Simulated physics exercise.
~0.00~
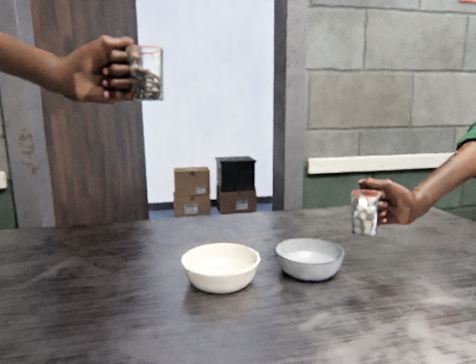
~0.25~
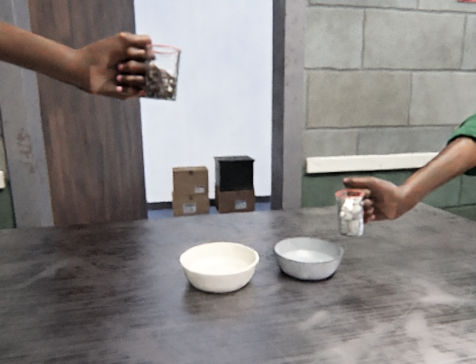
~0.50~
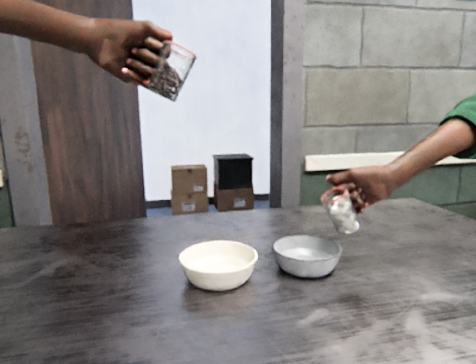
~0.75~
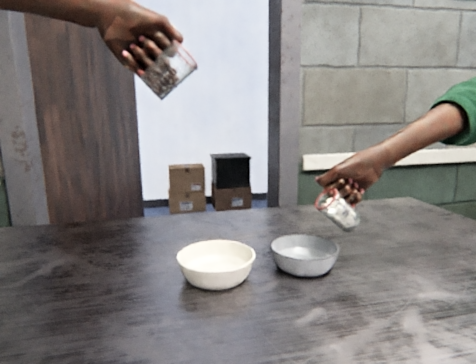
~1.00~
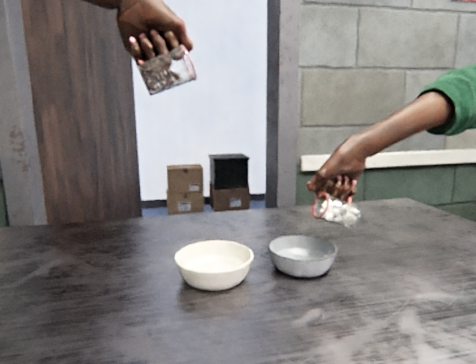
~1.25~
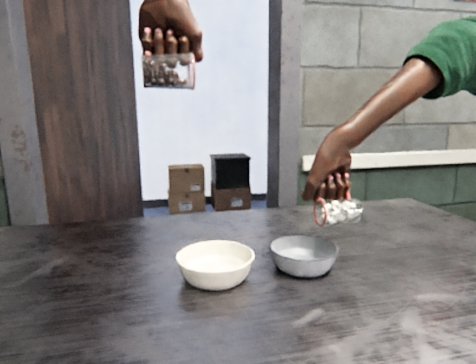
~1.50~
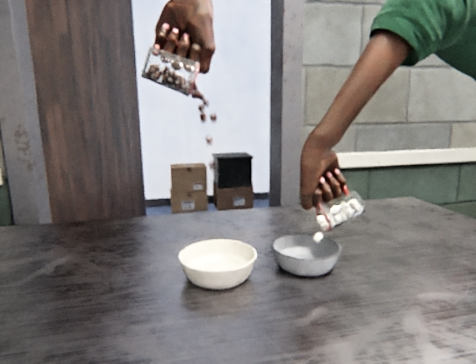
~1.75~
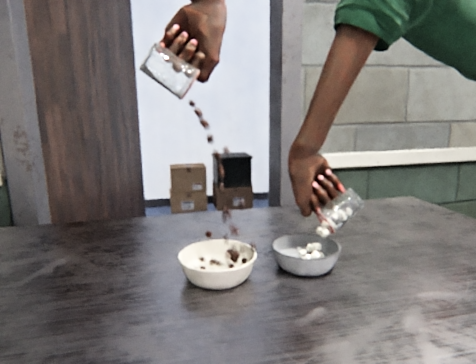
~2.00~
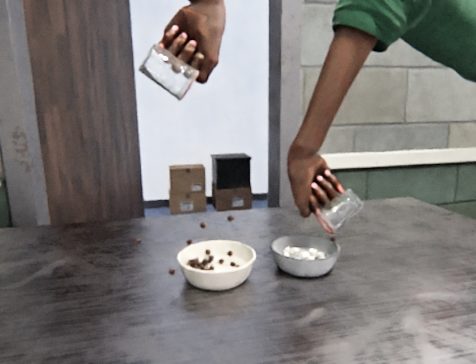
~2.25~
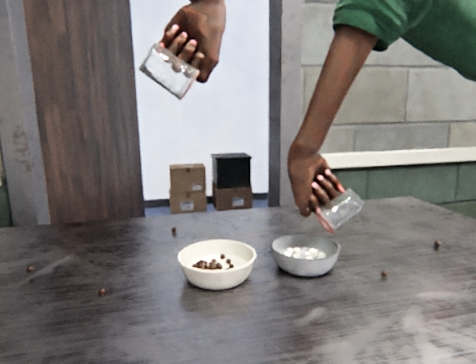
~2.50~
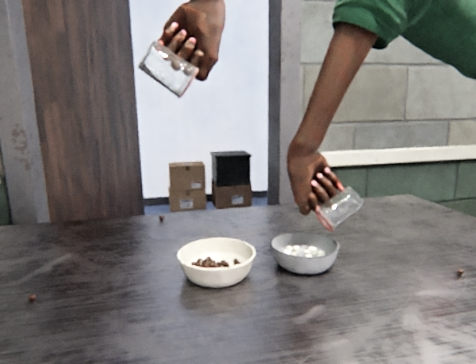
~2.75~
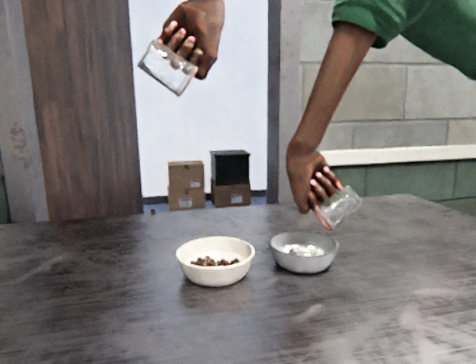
In a room with a grey block wall and a dark wooden panel, a slightly swaying view looks across a dark table at a cream bowl on the left and a grey bowl on the right. Two hands hold clear cups above them, the left much higher with small brown pieces, the right low with white ones. The hands tip the cups over, and both loads pour out. Brown pieces fall in a long stream, and several bounce out across the table. Finally, most brown pieces rest in the cream bowl, while the white ones all lie in the grey bowl.
